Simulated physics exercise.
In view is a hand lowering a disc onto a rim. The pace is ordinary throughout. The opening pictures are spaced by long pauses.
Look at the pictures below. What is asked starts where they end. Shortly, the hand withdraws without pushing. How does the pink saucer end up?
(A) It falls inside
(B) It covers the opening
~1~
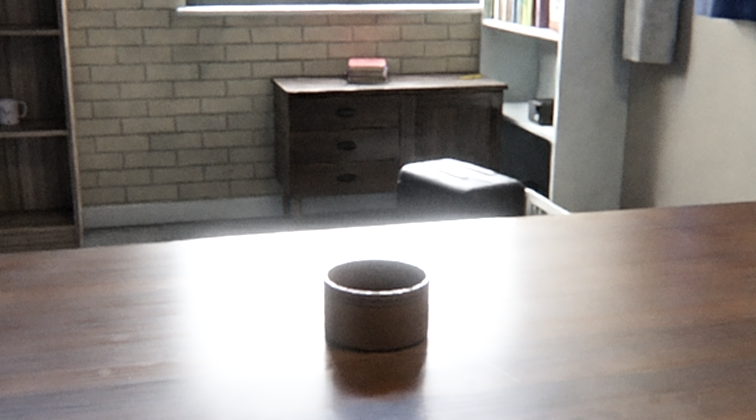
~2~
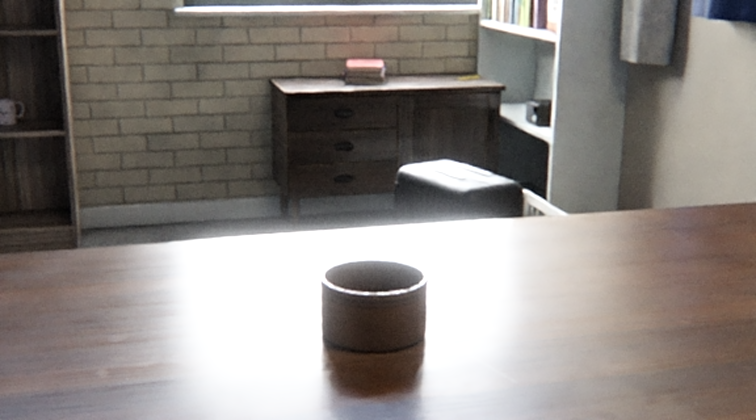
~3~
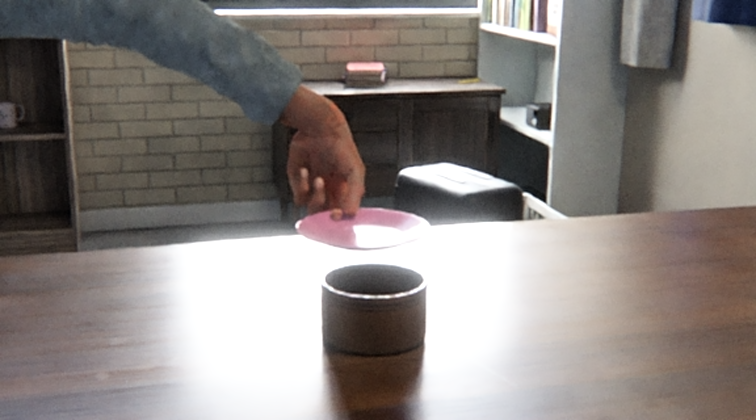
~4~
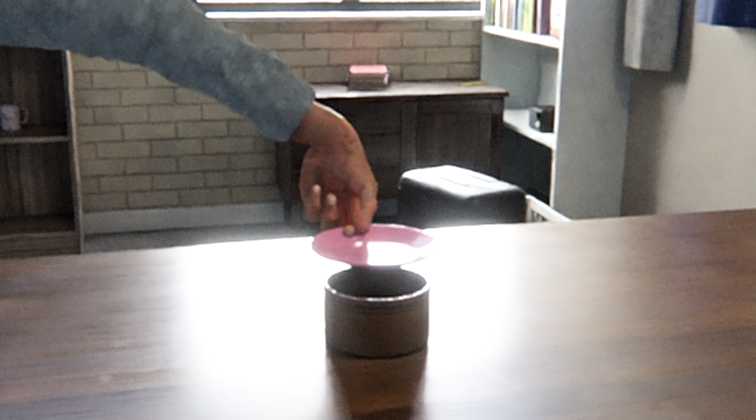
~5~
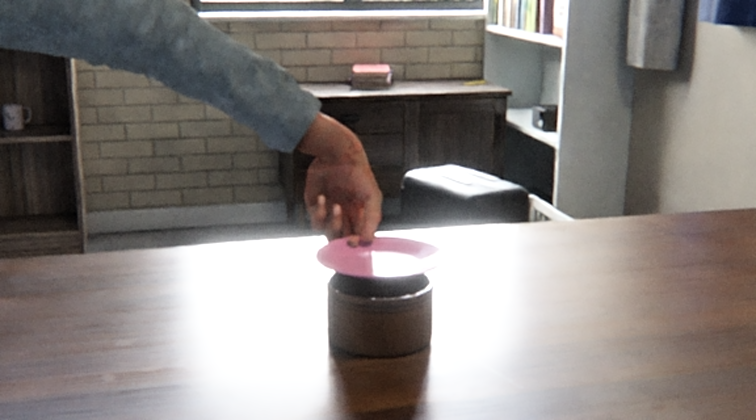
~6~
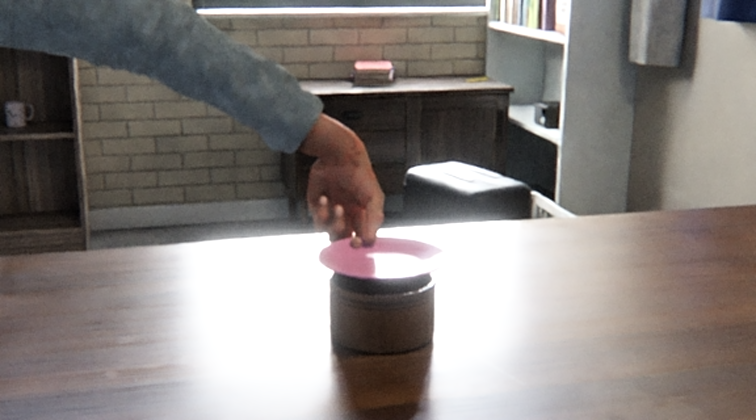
It covers the opening (B).
Then, 0.10 s on from there, pink saucer moving near (383, 270).
Then, 0.32 s on from there, pink saucer sitting on the rim near (383, 271).
In the end, the pink saucer works as a lid, near (383, 271).
